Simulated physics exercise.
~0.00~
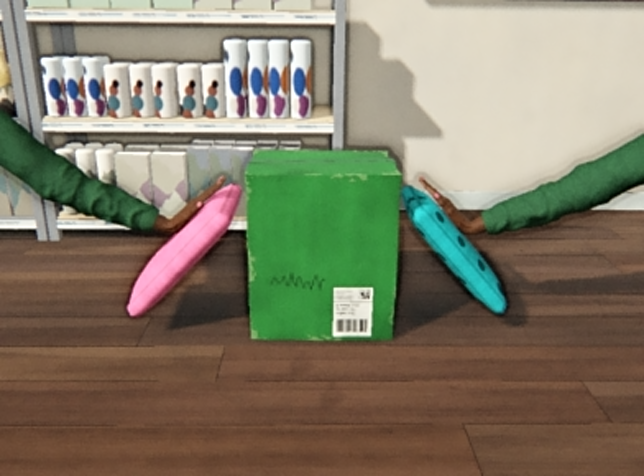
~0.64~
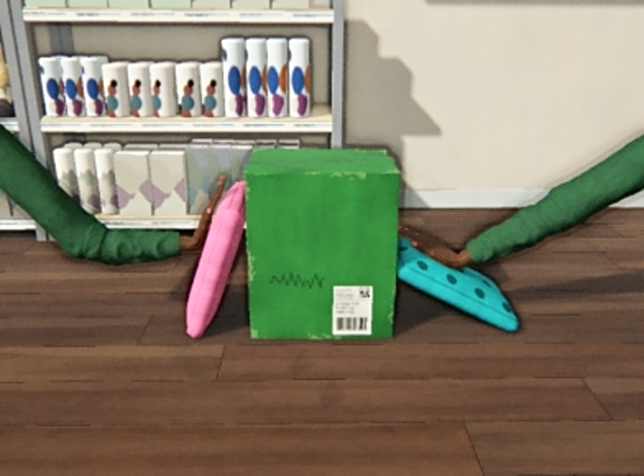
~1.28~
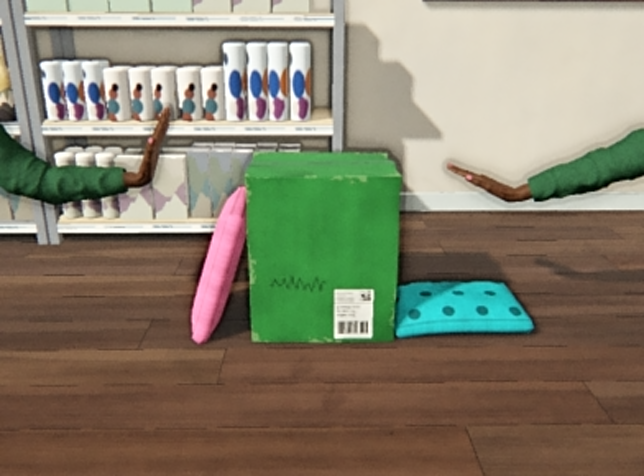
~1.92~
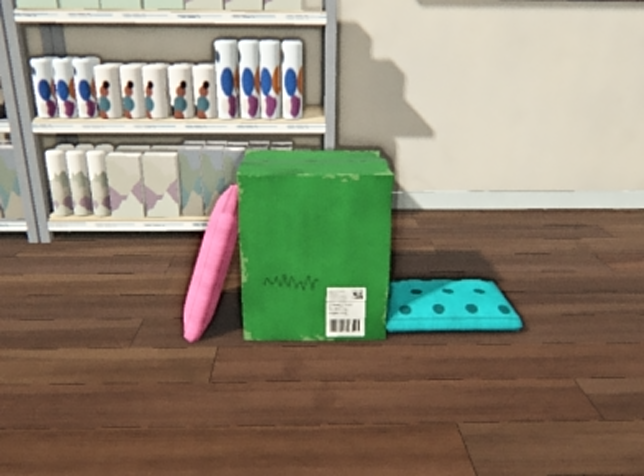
Two green-sleeved arms leaned a pink pillow and a turquoise pillow against opposite sides of a green box, then let go and drew back; the turquoise one slid down flat on the floor at right, while the pink one stayed propped up.
